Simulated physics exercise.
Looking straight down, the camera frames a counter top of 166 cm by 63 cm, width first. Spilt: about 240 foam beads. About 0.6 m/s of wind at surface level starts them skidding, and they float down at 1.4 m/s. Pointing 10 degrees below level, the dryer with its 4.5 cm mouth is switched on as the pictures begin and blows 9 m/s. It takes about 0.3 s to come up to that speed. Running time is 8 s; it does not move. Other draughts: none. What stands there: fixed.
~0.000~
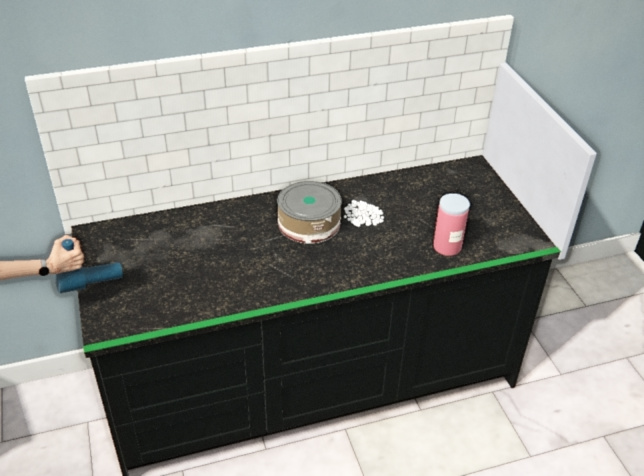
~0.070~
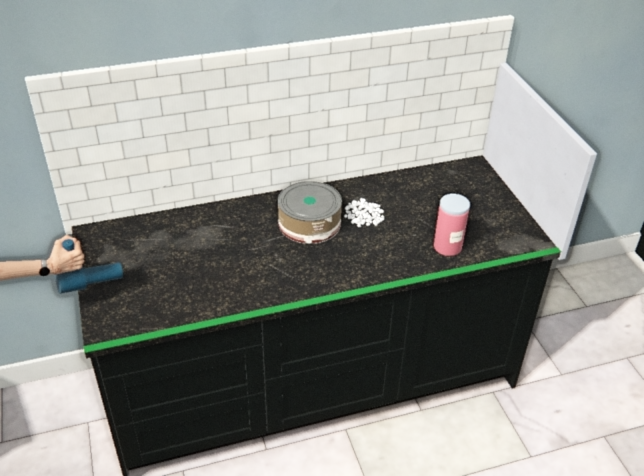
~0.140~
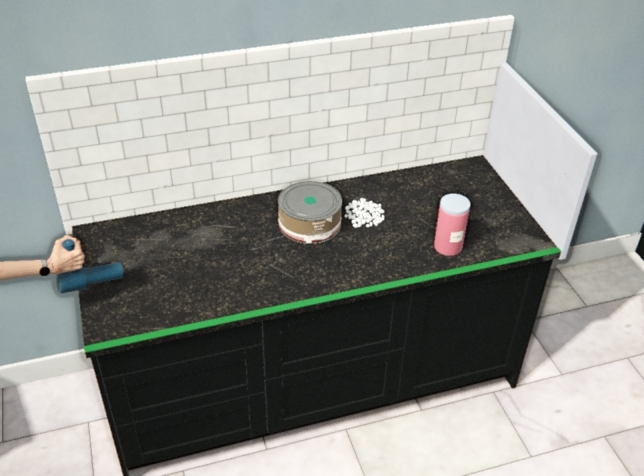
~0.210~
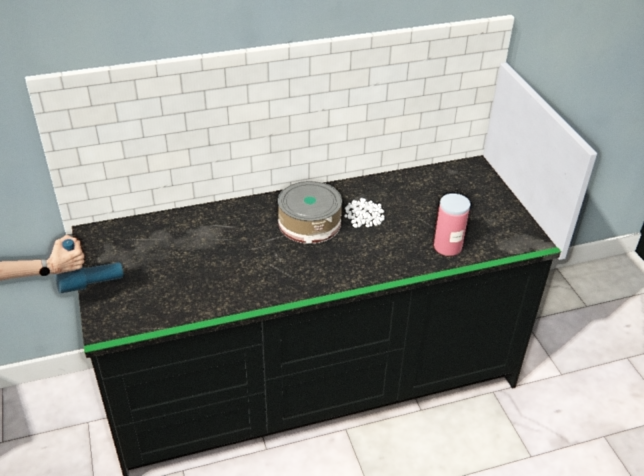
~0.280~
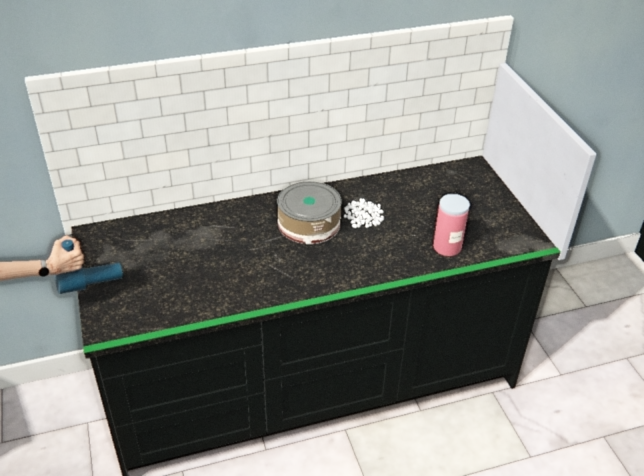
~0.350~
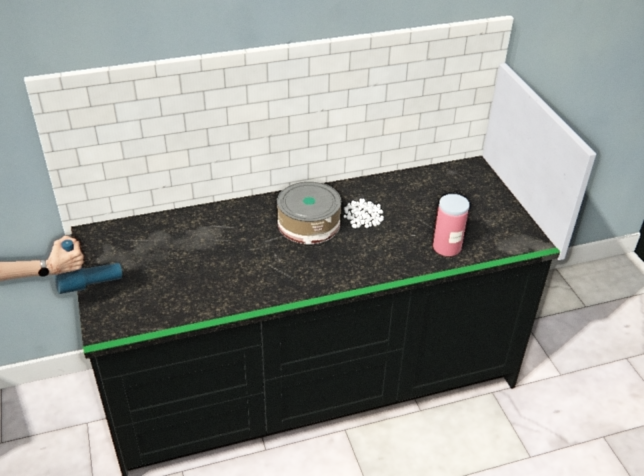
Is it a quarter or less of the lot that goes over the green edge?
Yes, a quarter or less.
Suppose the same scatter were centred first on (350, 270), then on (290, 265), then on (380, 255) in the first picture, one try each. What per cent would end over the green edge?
First try 90 %, second 90 %, third 90 %.
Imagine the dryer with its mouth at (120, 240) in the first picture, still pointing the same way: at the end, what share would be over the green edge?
The share would be near 0 %.
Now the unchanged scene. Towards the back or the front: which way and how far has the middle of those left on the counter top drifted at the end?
The middle sits nearer the rear edge now, some 10 cm away from where it began.
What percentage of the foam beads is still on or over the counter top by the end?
Share at the end: Around 100 %.
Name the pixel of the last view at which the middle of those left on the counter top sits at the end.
The middle sits near pixel (461, 179).
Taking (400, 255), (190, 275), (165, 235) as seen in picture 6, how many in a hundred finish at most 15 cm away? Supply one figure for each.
I would say some 0 %, 0 % and 0 % respectively.
After 1.6 s, 0 % are over the green edge; the middle of those still in play is near (364, 213); 0 % have settled or left.
After 2.6 s, 0 % are over the green edge; the middle of those still in play is near (367, 210); 0 % have settled or left.
After 4.4 s, 1 % are over the green edge; the middle of those still in play is near (431, 193); 1 % have settled or left.
After 8.0 s, at the end, 1 % are over the green edge; the middle of those still in play is near (461, 179).
